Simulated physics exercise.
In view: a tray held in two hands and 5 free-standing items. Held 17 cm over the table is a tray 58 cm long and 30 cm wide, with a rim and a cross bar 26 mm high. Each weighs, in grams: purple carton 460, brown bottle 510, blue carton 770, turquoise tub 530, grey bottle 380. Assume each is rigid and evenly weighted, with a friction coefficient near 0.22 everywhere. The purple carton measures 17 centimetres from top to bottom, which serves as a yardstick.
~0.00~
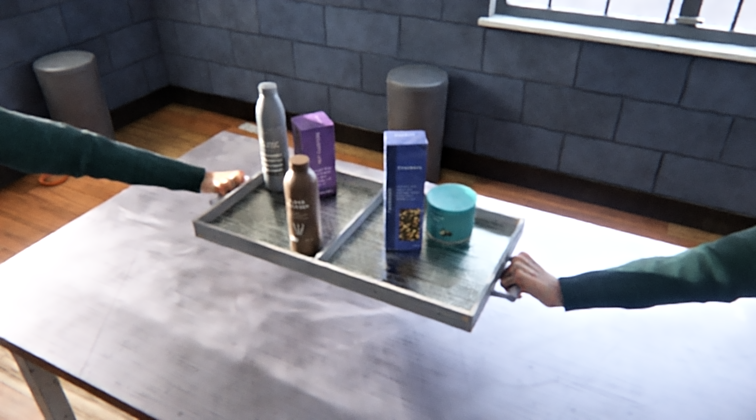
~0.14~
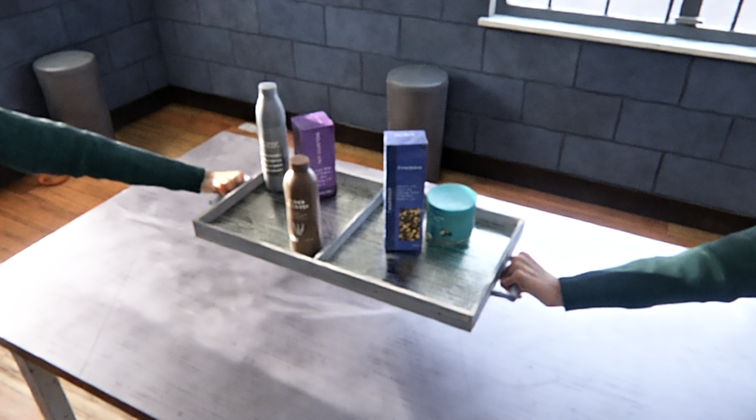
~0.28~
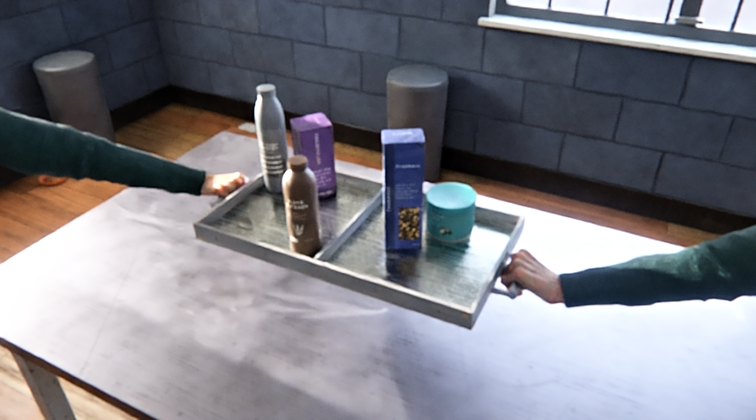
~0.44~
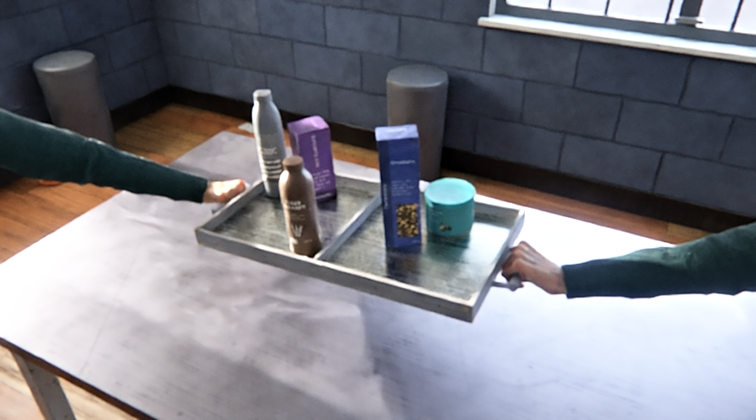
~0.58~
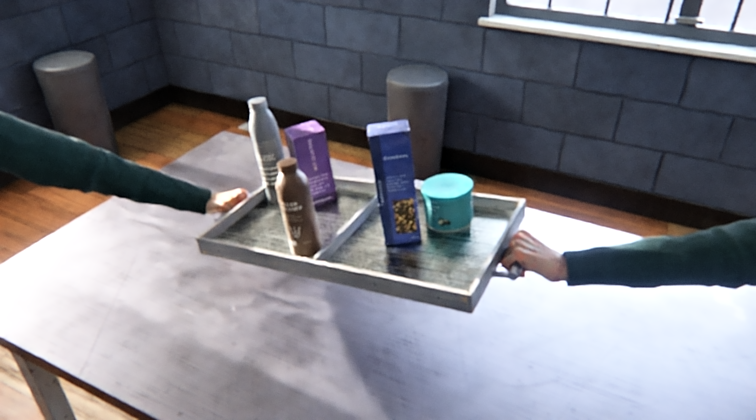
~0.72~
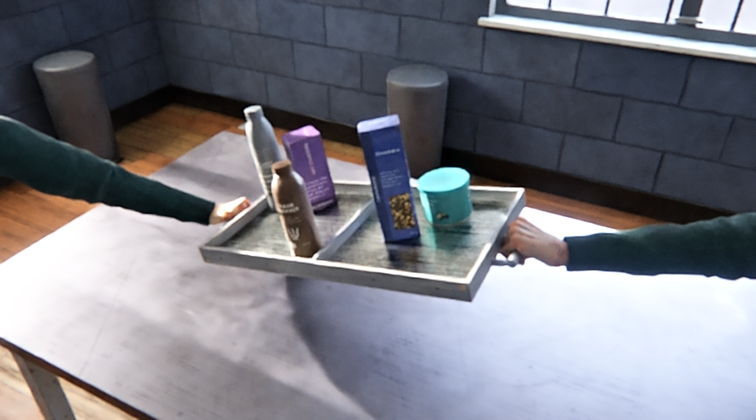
Grey-walled room with table, two hands holding a divided tray level, then tilting it left edge down as bottles and cartons lean left.
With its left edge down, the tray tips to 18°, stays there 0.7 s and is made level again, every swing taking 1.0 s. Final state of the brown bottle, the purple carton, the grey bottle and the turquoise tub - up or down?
Brown bottle down; purple carton up; grey bottle up; turquoise tub up.
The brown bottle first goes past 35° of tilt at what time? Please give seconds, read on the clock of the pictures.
At about 1.6 s.
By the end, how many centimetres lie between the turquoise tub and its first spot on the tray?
It ends about 12 centimetres from where it started.
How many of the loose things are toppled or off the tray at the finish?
2 of them.
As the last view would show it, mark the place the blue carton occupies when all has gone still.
Roughly at (281, 199) in the last picture.
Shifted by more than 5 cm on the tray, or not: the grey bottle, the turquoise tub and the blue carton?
First, the grey bottle stays in its position; second, the turquoise tub is moved away; third, the blue carton is moved away.
Around 1.12 s, tray tilted 18°, left edge down; brown bottle shifted 5 cm near (272, 213); turquoise tub shifted 5 cm near (420, 191); purple carton shifted 3 cm near (302, 175).
Around 1.42 s, tray tilted 18°, left edge down; brown bottle shifted 19 cm near (223, 213); turquoise tub shifted 12 cm near (391, 192); purple carton shifted 3 cm near (300, 175).
Around 1.72 s, tray tilted 18°, left edge down; brown bottle now off the tray; turquoise tub shifted 12 cm near (391, 192); purple carton shifted 4 cm near (297, 175).
Around 2.22 s, tray tilted 12°, left edge down; turquoise tub shifted 12 cm near (394, 195); purple carton shifted 4 cm near (298, 166); blue carton on its side.
Finally (3.3 s), off the tray and tipped over, brown bottle; on their side or leaning hard on the tray, blue carton; not toppled but over 5 cm from the start, turquoise tub; the other 2 still in place (within 5 cm). In the last view, brown bottle near (131, 288), purple carton near (301, 151).
